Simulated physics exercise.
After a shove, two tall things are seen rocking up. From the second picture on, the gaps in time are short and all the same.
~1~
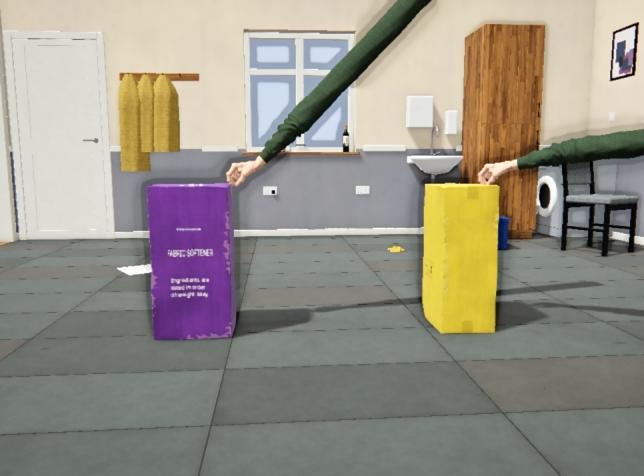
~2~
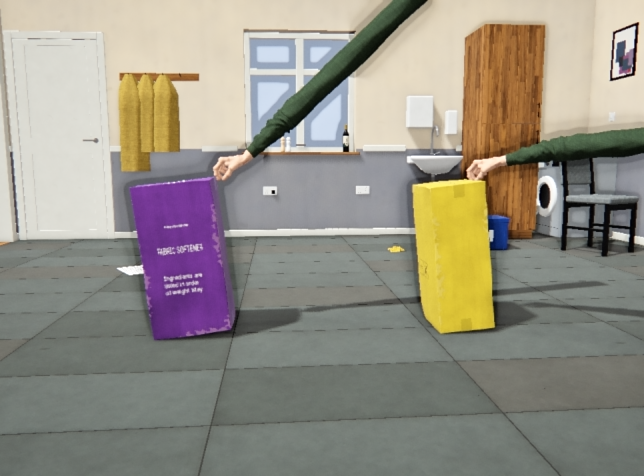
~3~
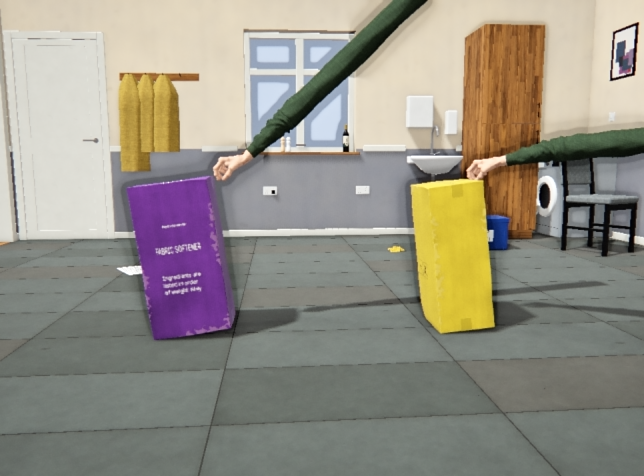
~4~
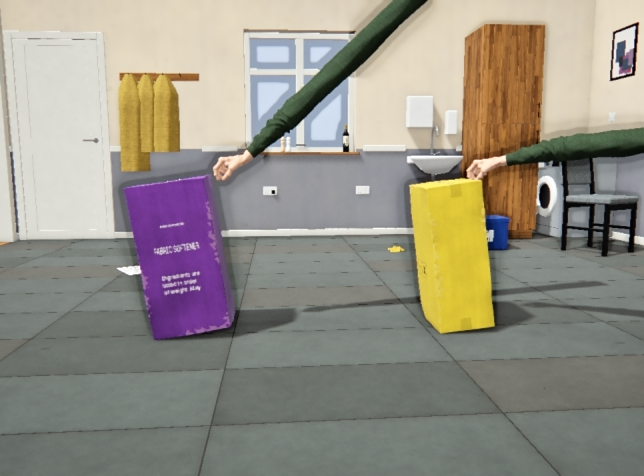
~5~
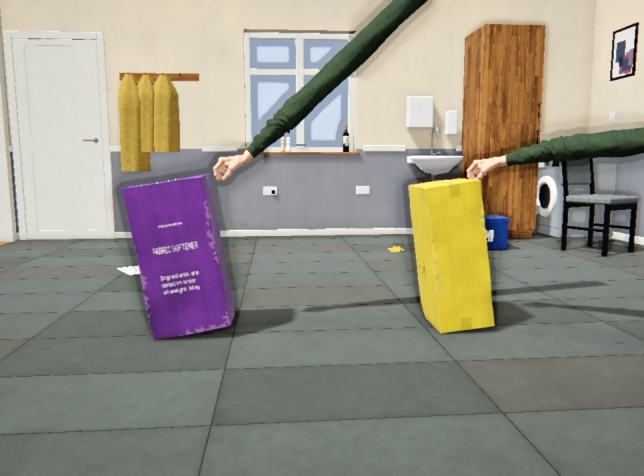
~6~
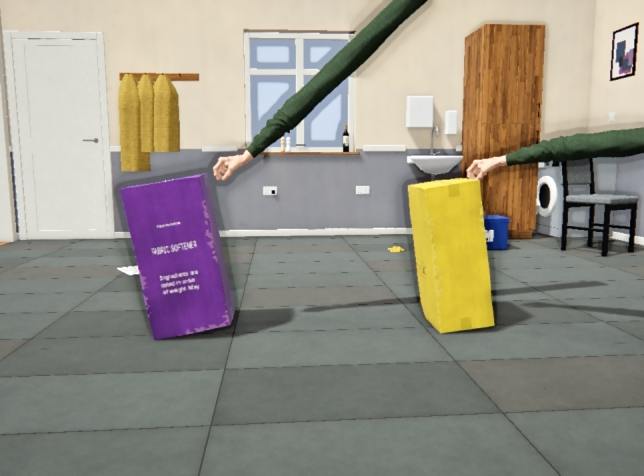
Two green-sleeved arms pushed a tall purple parcel and a tall yellow box near their tops, tilting both to the left, and then the two leaned slightly further, the purple one a little more.
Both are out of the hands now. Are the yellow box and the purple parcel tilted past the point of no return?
In order: The yellow box will stand back up, the purple parcel will stand back up.
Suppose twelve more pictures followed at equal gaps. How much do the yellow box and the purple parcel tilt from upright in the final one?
They'd lean some 2° and 6° from upright.
Then, 0.32 s after the last picture, yellow box 2° off upright near (461, 254); purple parcel upright near (194, 259).
At rest, the yellow box rocks back upright, near (458, 255); the purple parcel rocks back upright, near (195, 259).
